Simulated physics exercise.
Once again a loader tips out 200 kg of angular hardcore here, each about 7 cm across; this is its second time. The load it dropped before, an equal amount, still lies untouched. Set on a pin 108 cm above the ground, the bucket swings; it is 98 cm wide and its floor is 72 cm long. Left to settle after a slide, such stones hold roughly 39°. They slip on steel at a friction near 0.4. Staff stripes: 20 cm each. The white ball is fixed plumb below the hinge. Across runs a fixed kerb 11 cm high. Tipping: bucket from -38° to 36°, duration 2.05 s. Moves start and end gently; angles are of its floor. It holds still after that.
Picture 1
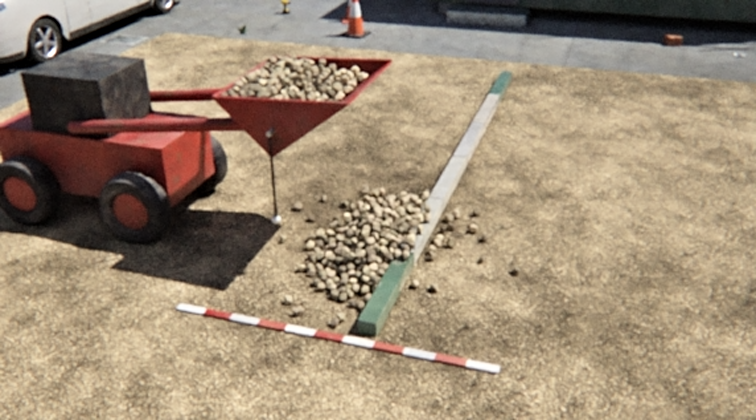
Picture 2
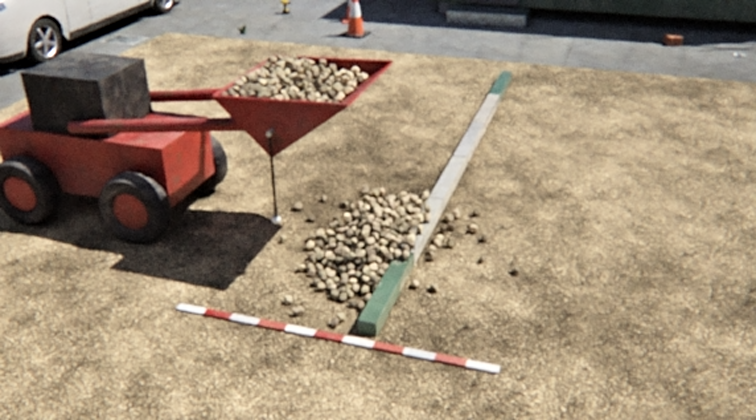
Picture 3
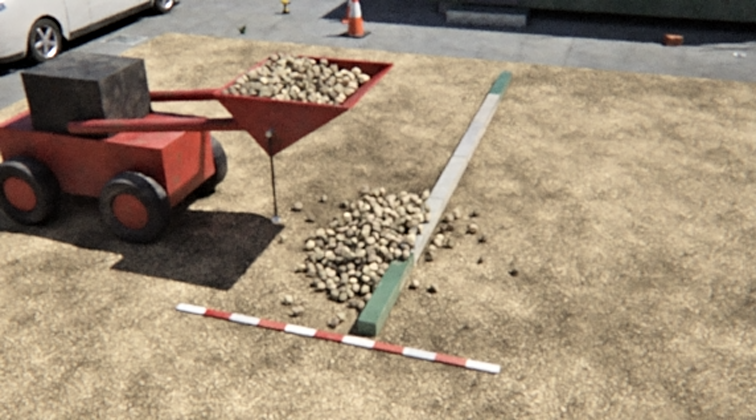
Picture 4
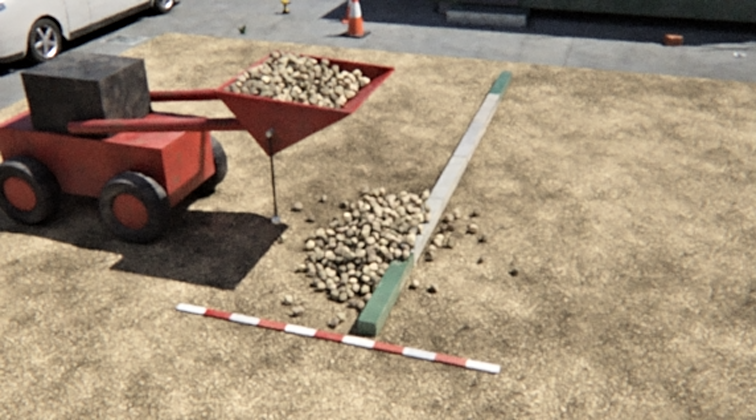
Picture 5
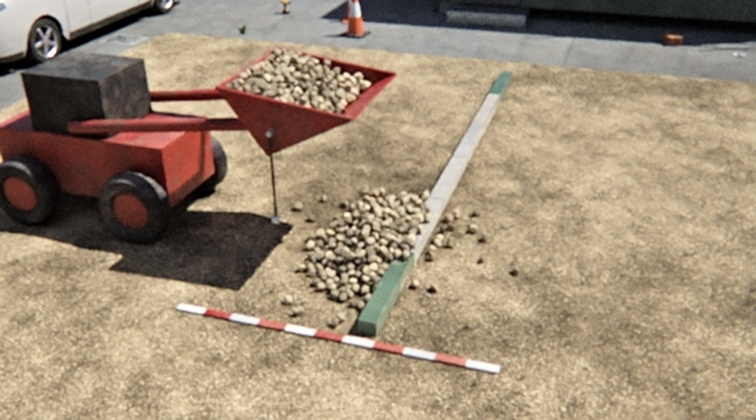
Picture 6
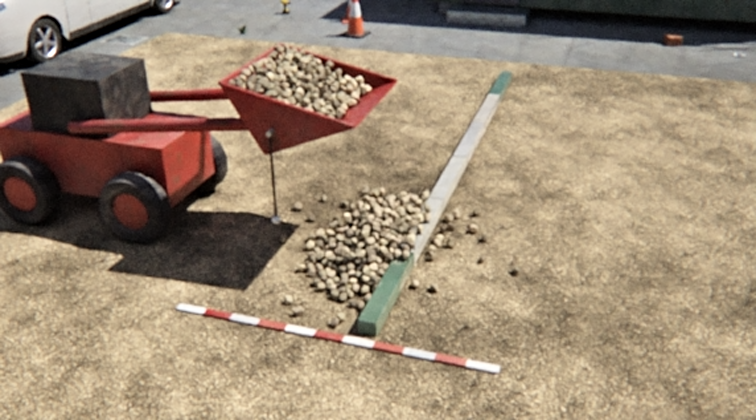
A red loader's bucket, full of pale stones, tilted slowly forward a little, its front edge dipping, while the loader itself and the stone heap on the ground beside the kerb stayed still.
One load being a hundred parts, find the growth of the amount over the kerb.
A growth of about 37 parts in a hundred.
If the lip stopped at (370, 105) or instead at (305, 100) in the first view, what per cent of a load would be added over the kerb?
70 % and 0 %.
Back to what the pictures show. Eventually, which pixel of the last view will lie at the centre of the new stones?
Near (402, 235).
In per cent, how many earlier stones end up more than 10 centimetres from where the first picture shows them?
0 %.
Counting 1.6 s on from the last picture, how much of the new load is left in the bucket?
About 35 percent is still in there.
Then, 0.9 s after the last picture the floor is at 25°; in per cent of one load, 100 in the bucket, 97 on this side of the kerb, 3 over the kerb; the foremost stones are at (474, 244).
Then, 1.6 s after the last picture the floor is at 36°; in per cent of one load, 37 in the bucket, 157 on this side of the kerb, 6 over the kerb; the foremost stones are at (474, 244).
Then, 1.9 s after the last picture the floor is at 36°; in per cent of one load, 7 in the bucket, 168 on this side of the kerb, 25 over the kerb; the foremost stones are at (493, 261).
Then, 4.3 s after the last picture the floor is at 36°; in per cent of one load, 0 in the bucket, 160 on this side of the kerb, 40 over the kerb; the foremost stones are at (522, 257). Net gain over the kerb, 37.
